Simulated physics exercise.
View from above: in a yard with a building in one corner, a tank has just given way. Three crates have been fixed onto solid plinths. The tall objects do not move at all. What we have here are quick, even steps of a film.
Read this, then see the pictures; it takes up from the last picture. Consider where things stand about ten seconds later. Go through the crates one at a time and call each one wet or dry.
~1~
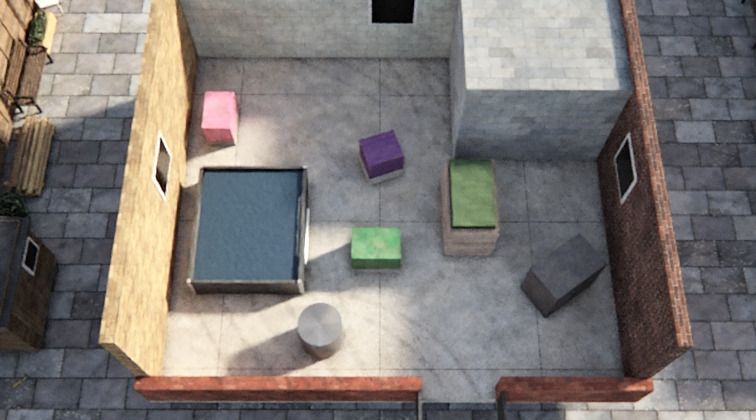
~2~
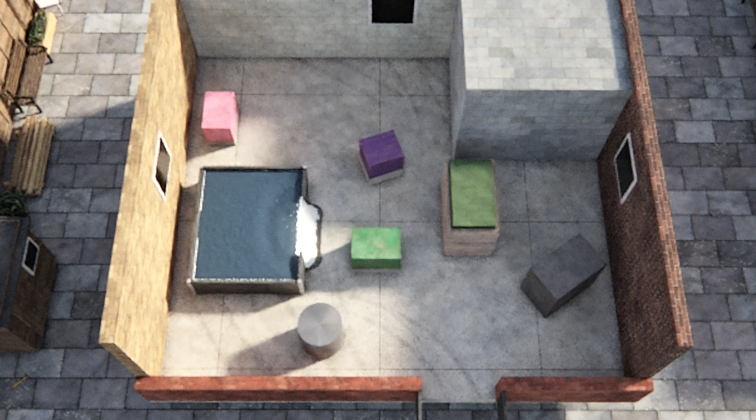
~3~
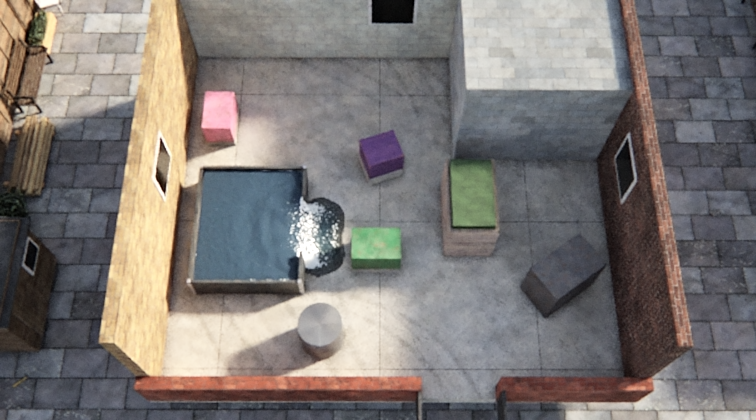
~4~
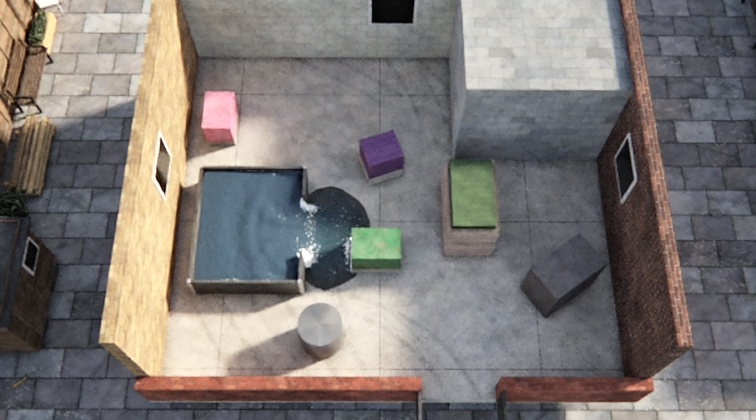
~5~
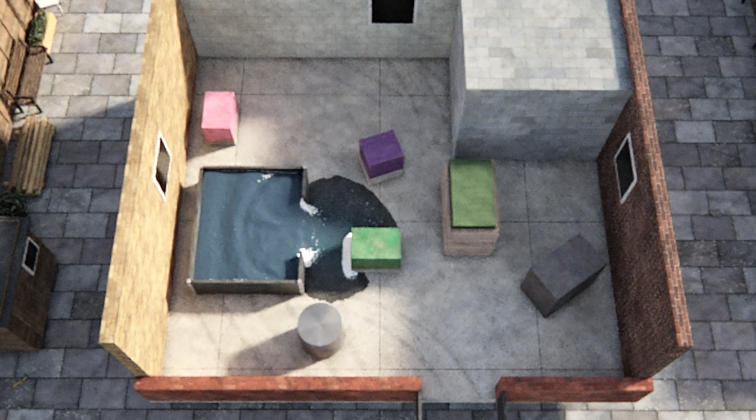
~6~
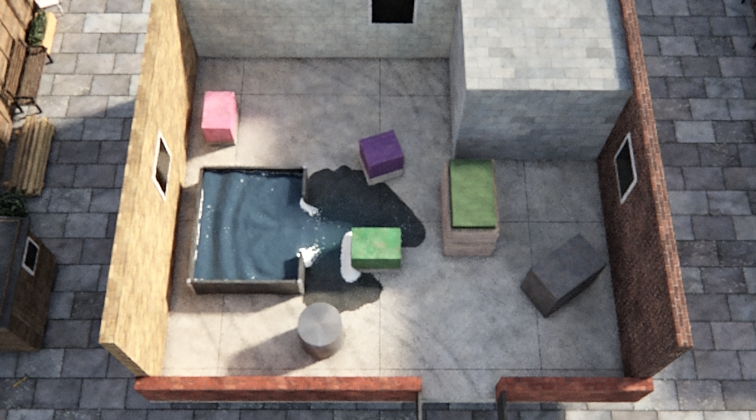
The pink crate is dry. The green crate is wet. The purple crate is dry.
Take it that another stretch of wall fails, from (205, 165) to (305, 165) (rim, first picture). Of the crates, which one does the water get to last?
The green crate.
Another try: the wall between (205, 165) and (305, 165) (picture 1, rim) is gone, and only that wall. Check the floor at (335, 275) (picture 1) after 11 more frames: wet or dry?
Check at the point: Never reached.
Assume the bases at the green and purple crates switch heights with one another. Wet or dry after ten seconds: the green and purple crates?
My reading: Green crate is wetted; purple crate ends up wet.
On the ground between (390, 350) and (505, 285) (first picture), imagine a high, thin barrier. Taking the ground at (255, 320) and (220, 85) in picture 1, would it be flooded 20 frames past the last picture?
Reached, untouched.
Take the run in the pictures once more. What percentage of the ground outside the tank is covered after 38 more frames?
Roughly 75 per cent.
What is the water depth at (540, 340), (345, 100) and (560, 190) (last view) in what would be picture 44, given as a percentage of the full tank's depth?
4, 6, 4 %.
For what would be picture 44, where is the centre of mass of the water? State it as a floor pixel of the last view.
That comes out near (344, 231).
A moment on, water covers 15 % of the floor; the pink crate not reached, the green crate water round its plinth, the purple crate water round its plinth.
Next, water covers 30 % of the floor; the pink crate not reached, the green crate water round its plinth, the purple crate water round its plinth.
Then, water covers 55 % of the floor; the pink crate not reached, the green crate water round its plinth, the purple crate water round its plinth.
Later, water covers 75 % of the floor; the pink crate water round its plinth, the green crate water round its plinth, the purple crate water round its plinth.
In the end, water covers 95 % of the floor; the pink crate stayed above the water, the green crate was topped, the purple crate stayed above the water.
